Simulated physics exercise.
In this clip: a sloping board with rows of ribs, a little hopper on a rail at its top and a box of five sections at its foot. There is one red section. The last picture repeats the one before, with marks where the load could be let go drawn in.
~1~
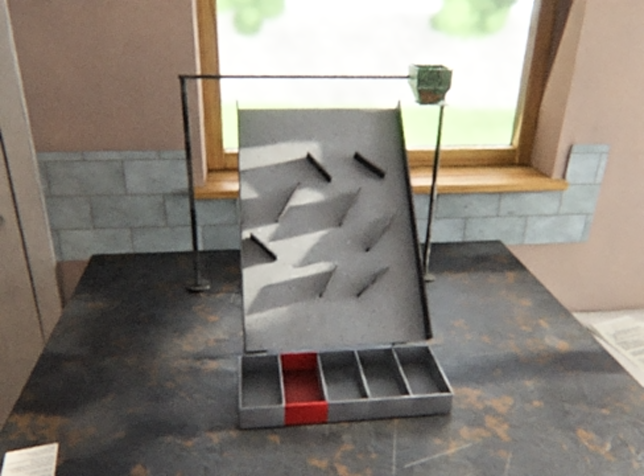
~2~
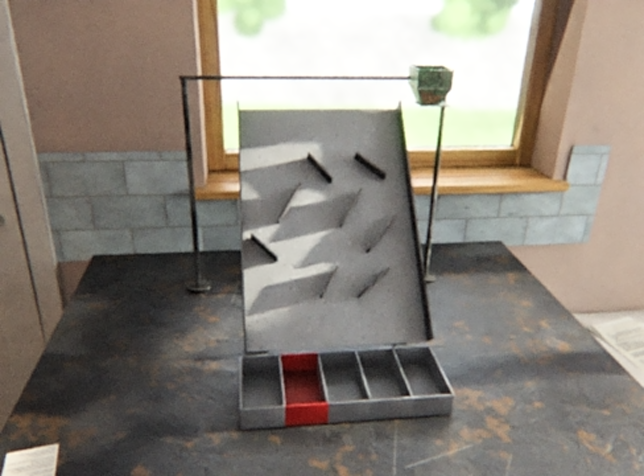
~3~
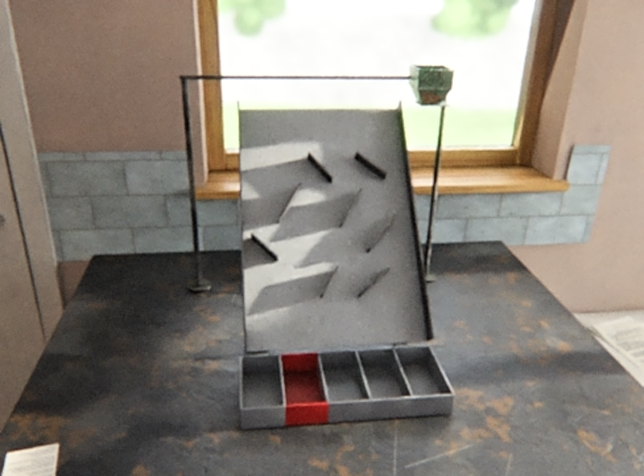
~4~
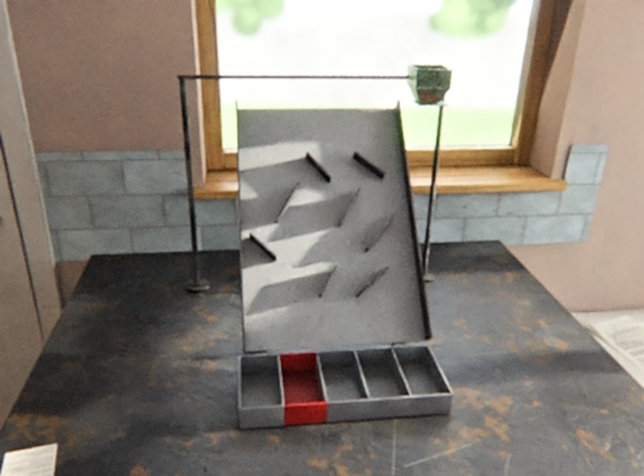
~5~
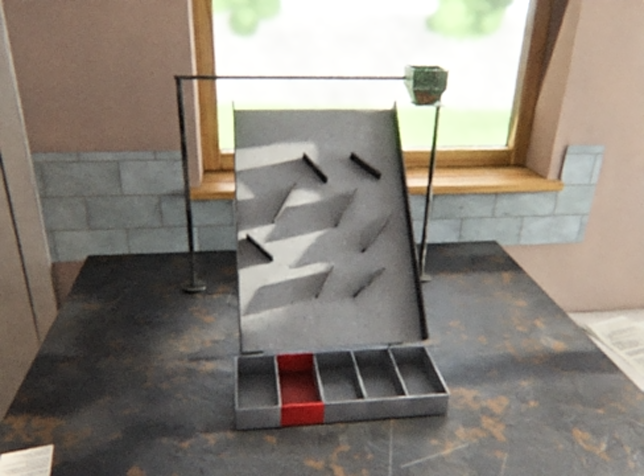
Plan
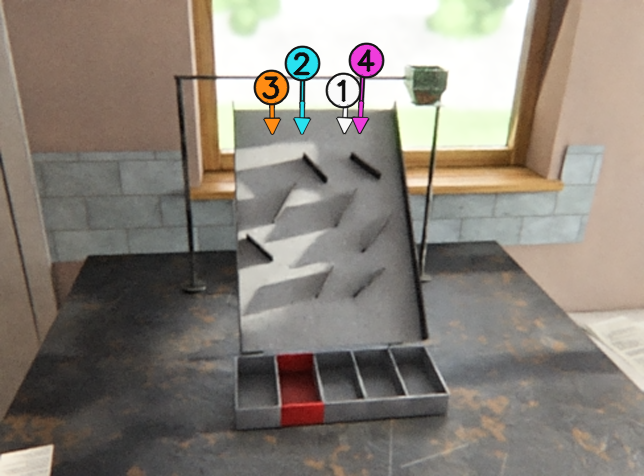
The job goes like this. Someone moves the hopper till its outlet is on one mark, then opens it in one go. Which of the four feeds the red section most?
Mark 2.
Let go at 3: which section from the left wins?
The second from the left.
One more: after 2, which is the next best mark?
Mark 3.
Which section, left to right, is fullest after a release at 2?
The second from the left.
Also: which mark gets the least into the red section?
4.
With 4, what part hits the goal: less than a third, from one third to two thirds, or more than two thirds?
Less than a third.
On the marked copy, mark 1 meets the board at (344, 127); mark 2 meets the board at (302, 128); mark 3 meets the board at (272, 128); mark 4 meets the board at (359, 127).
With 1, roughly a third in the red section, roughly a third in other sections, roughly a quarter outside the box.
With 2, the larger part in the red section, just a few in other sections, about a tenth outside the box.
With 3, roughly half in the red section, roughly half in other sections.
With 4, just a few in the red section, roughly two thirds in other sections, roughly a third outside the box.
